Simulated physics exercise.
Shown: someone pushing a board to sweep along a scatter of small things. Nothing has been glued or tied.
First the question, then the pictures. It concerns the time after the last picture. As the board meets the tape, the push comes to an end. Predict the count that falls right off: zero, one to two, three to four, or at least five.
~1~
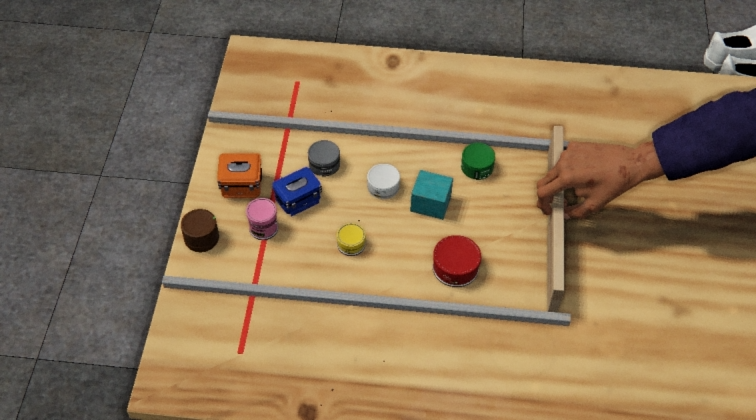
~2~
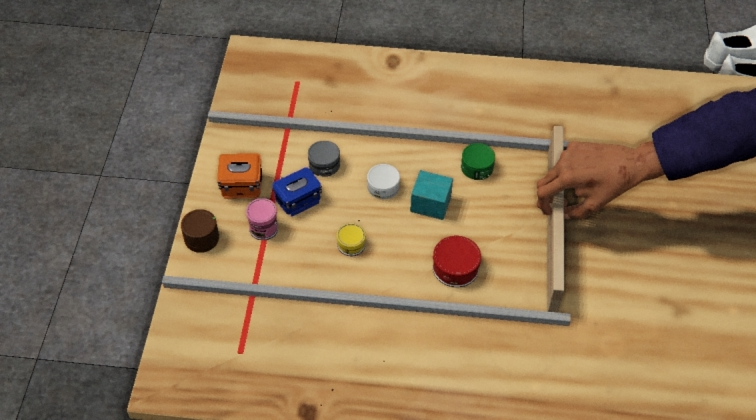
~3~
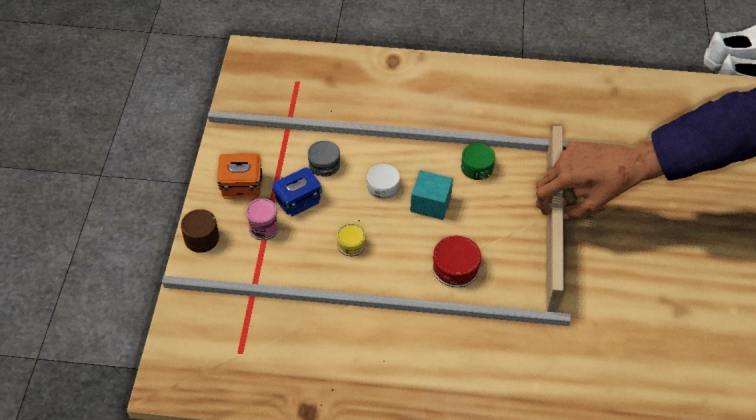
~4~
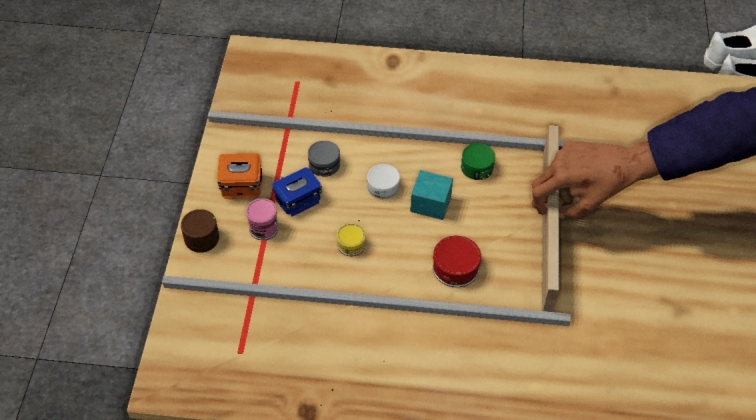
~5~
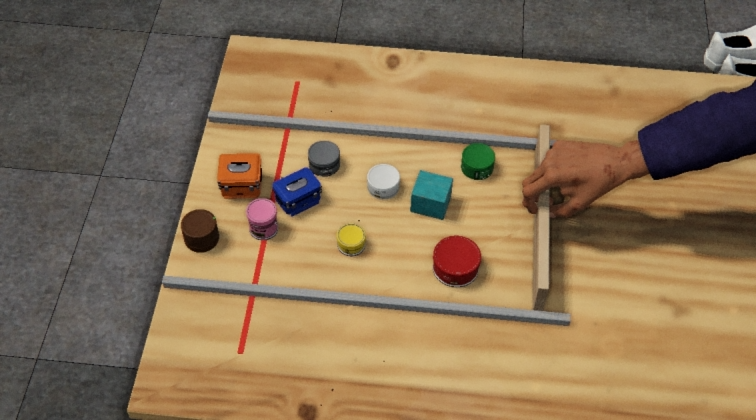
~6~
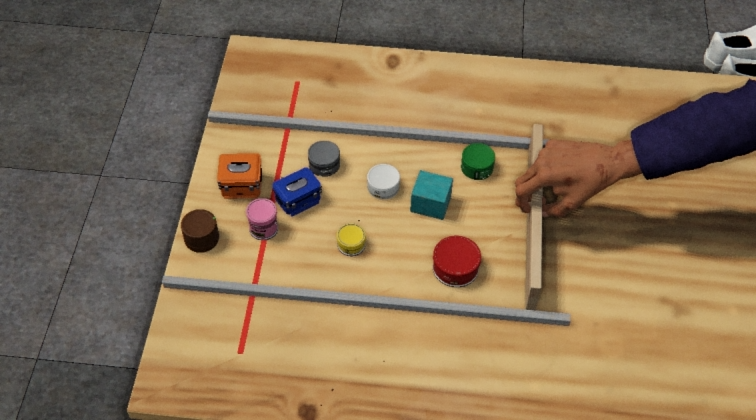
The count is zero.
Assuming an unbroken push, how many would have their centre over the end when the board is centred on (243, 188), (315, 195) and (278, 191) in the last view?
Place by place, 2, 0 and 0.
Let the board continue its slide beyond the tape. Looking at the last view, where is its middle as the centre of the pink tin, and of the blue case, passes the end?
Roughly (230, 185); roughly (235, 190).
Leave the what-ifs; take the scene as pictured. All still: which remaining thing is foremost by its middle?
The orange case.
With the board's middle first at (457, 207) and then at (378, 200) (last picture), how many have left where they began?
The first count is 2, and then it's 6.
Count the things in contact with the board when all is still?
The number is 4.
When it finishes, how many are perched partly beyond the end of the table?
It comes to 1.
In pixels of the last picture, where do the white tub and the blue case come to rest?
You'll see the white tub at (242, 159), with the blue case at (224, 188).
Soon after, none off yet; brown lid at rest near (200, 231); orange case at rest near (240, 176); pink tin at rest near (263, 219).
At rest, the number that fall off is zero.
